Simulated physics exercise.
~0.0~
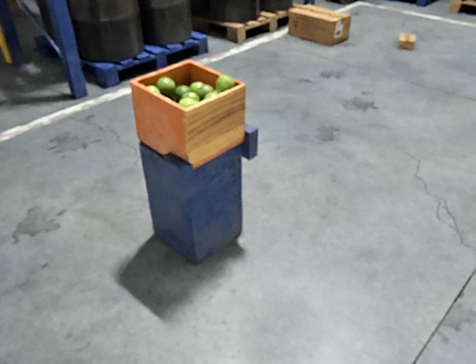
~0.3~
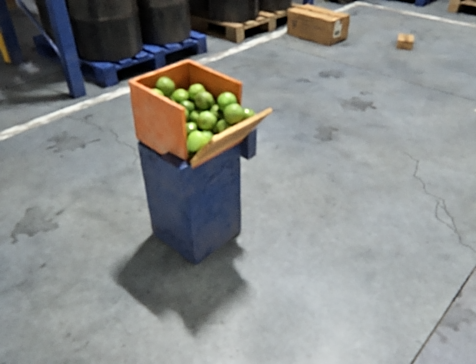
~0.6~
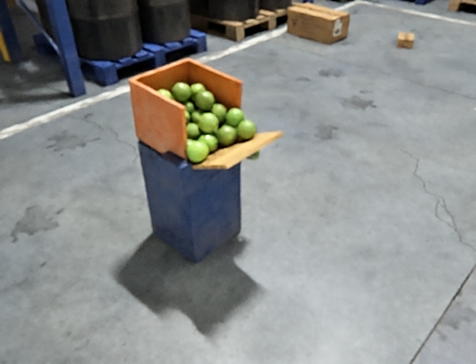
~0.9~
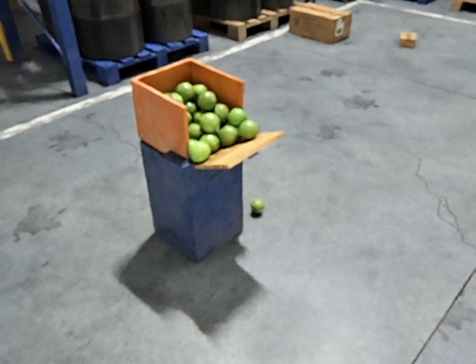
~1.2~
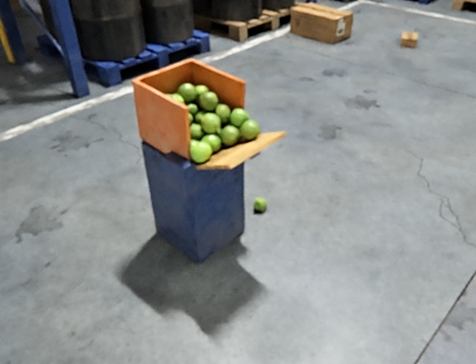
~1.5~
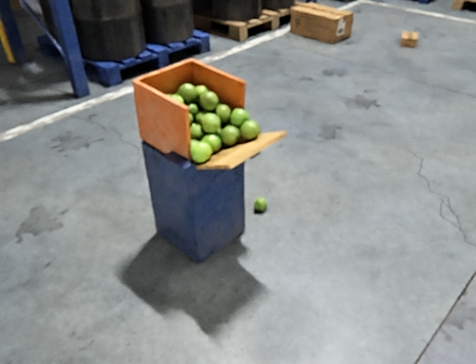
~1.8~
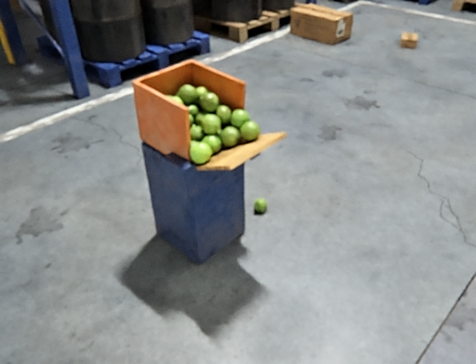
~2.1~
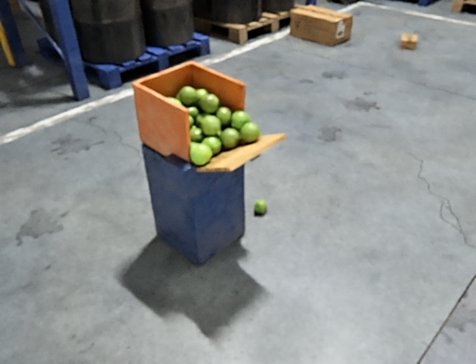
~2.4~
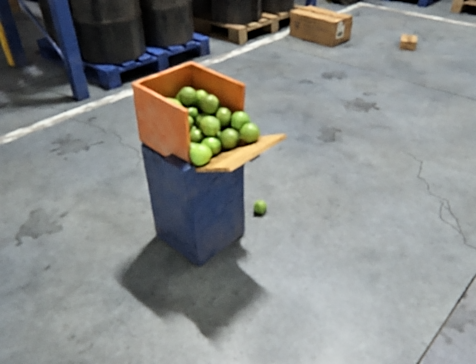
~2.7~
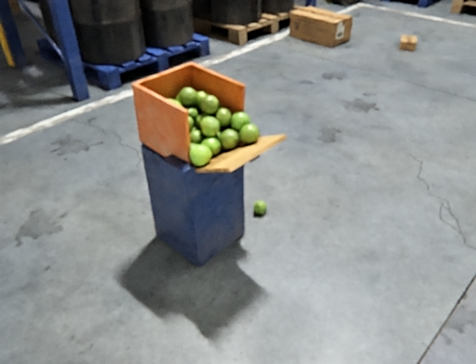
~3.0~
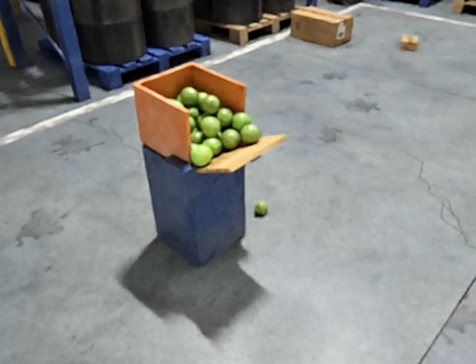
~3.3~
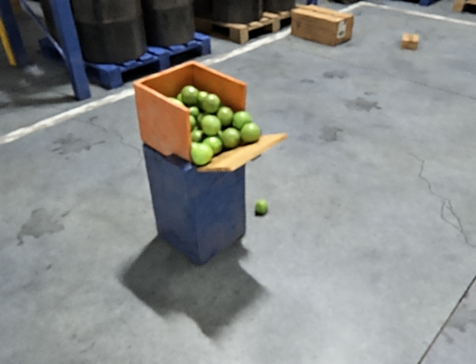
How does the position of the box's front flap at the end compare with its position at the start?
At the start the flap stands upright and closes the front of the box. By the end it lies on its side, sticking outward from the box's lower front edge.
At the start, an open orange box holding green apples sits on a blue stand on a grey warehouse floor, with its front flap upright. The flap swings outward and down, and the apples slide forward towards the opening. It comes to lie out flat like a ledge, with apples heaped against it and one slipping past its edge. That single apple drops to the floor just to the right of the stand. Everything then stays still, with the rest of the apples piled in the open box and on the lowered flap.
